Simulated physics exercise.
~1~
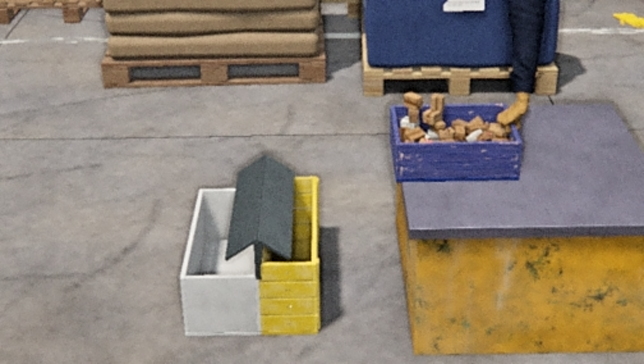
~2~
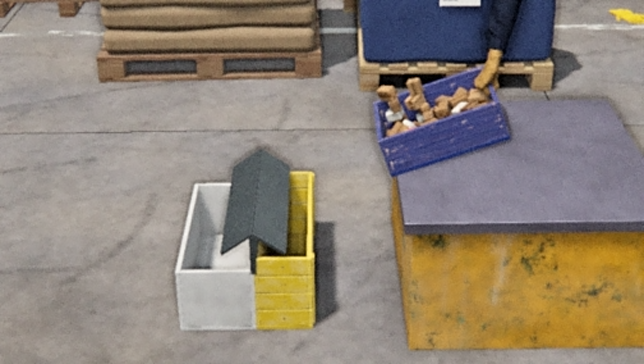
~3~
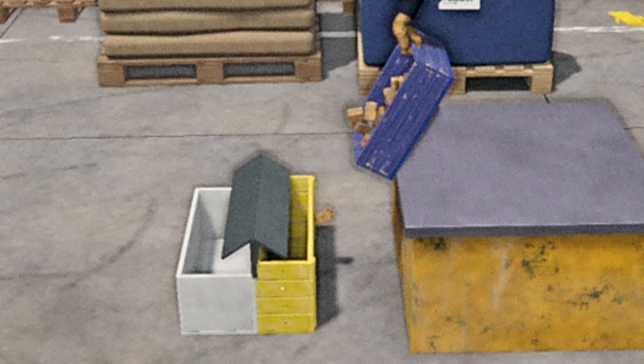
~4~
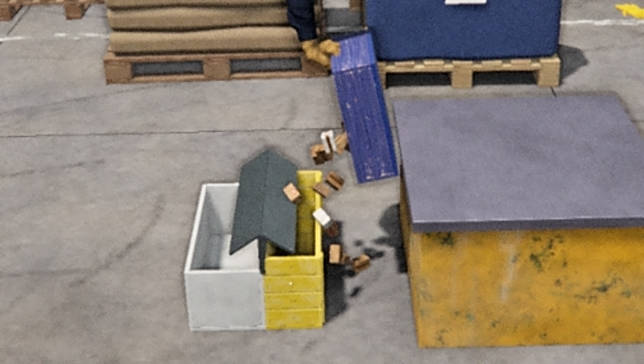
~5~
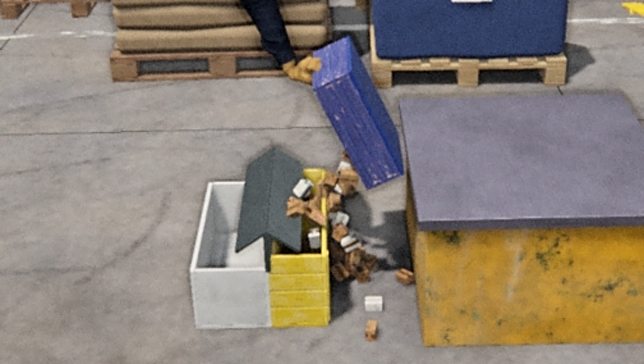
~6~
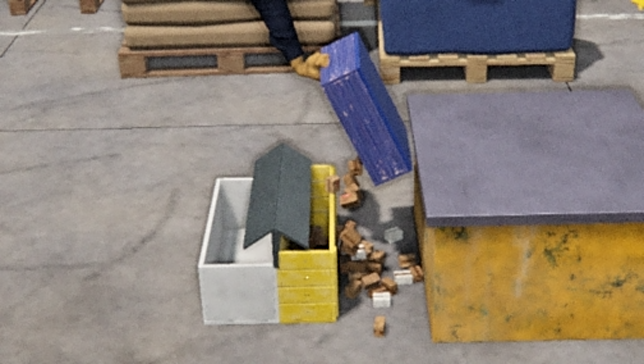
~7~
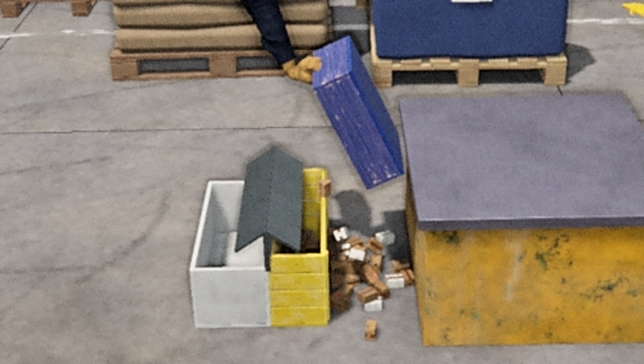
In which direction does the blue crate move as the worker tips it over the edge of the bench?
The blue crate moves to the left, away from the bench top, as it tips over.
